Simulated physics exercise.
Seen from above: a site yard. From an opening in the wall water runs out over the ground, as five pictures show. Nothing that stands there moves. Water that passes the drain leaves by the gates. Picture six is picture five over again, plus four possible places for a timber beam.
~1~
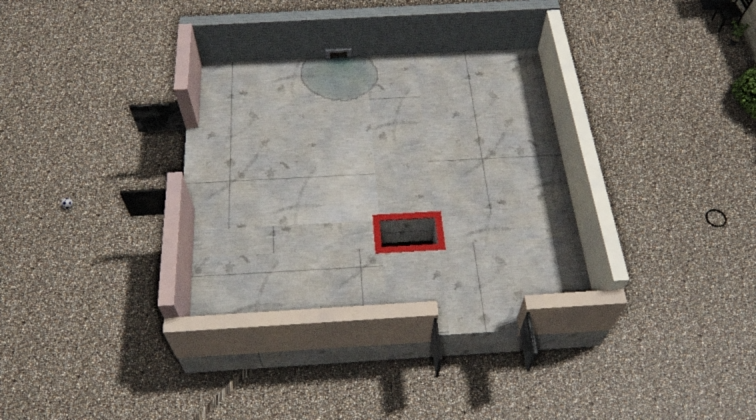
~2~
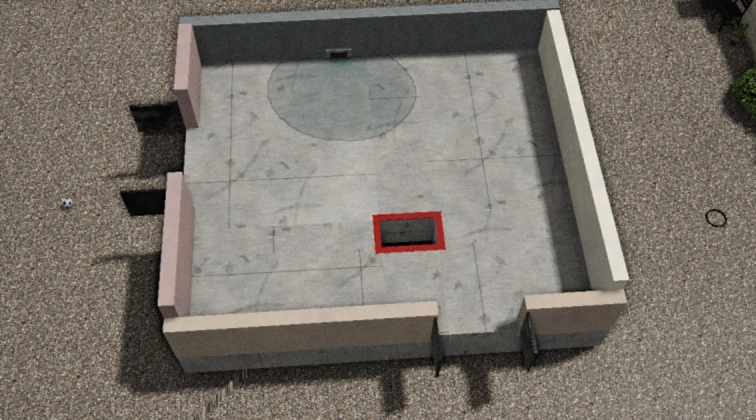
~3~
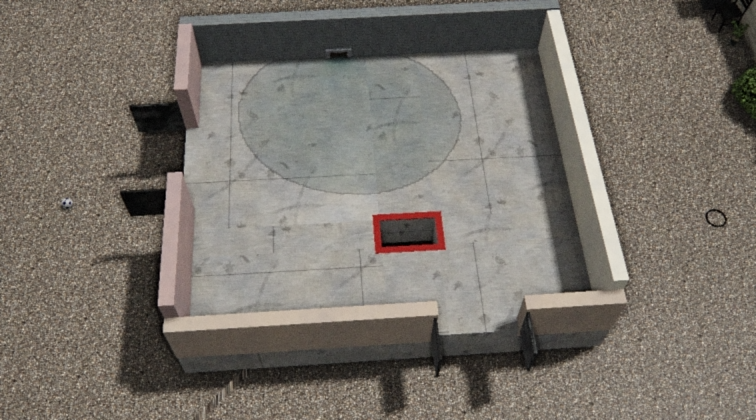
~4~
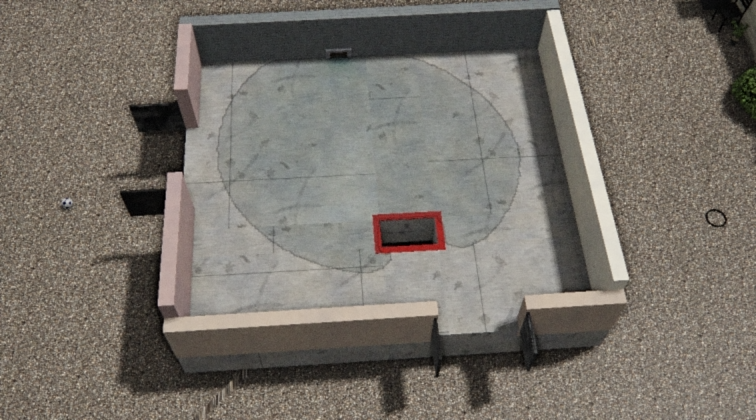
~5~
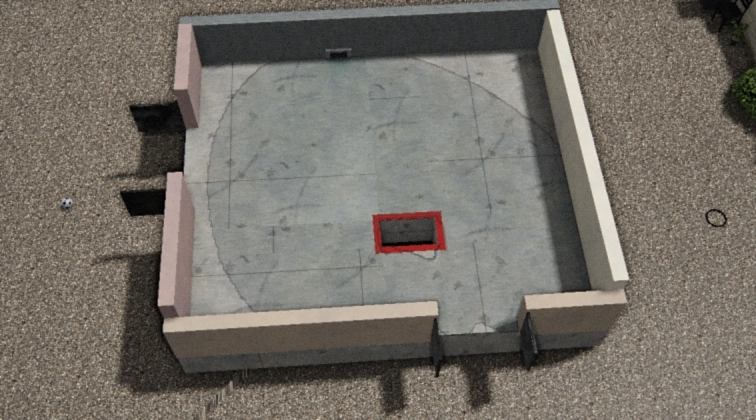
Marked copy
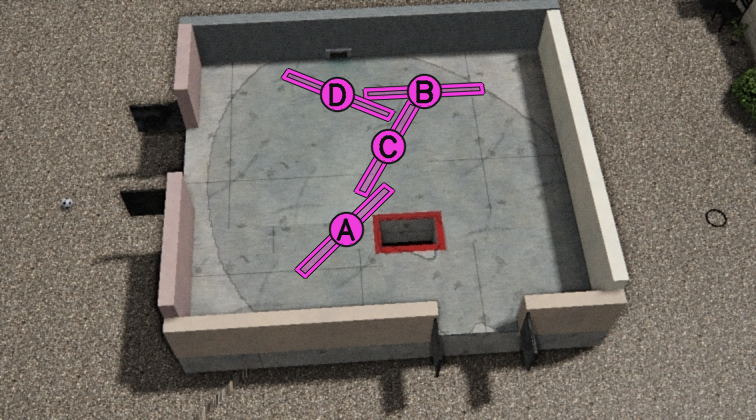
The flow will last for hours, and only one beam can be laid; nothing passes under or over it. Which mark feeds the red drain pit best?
B is best.
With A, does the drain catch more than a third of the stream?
No.
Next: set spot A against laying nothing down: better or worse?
Worse.
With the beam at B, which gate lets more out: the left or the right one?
More leaves on the right.
In magenta, A from (301, 272) to (388, 188); B from (365, 94) to (482, 88); C from (361, 193) to (414, 103); D from (286, 74) to (390, 115).
With A, about 16 % of the stream goes into the red drain pit, about 84 % out by the gates.
With B, about 27 % of the stream goes into the red drain pit, about 72 % out by the gates.
With C, about 18 % of the stream goes into the red drain pit, about 80 % out by the gates.
With D, about 15 % of the stream goes into the red drain pit, about 85 % out by the gates.
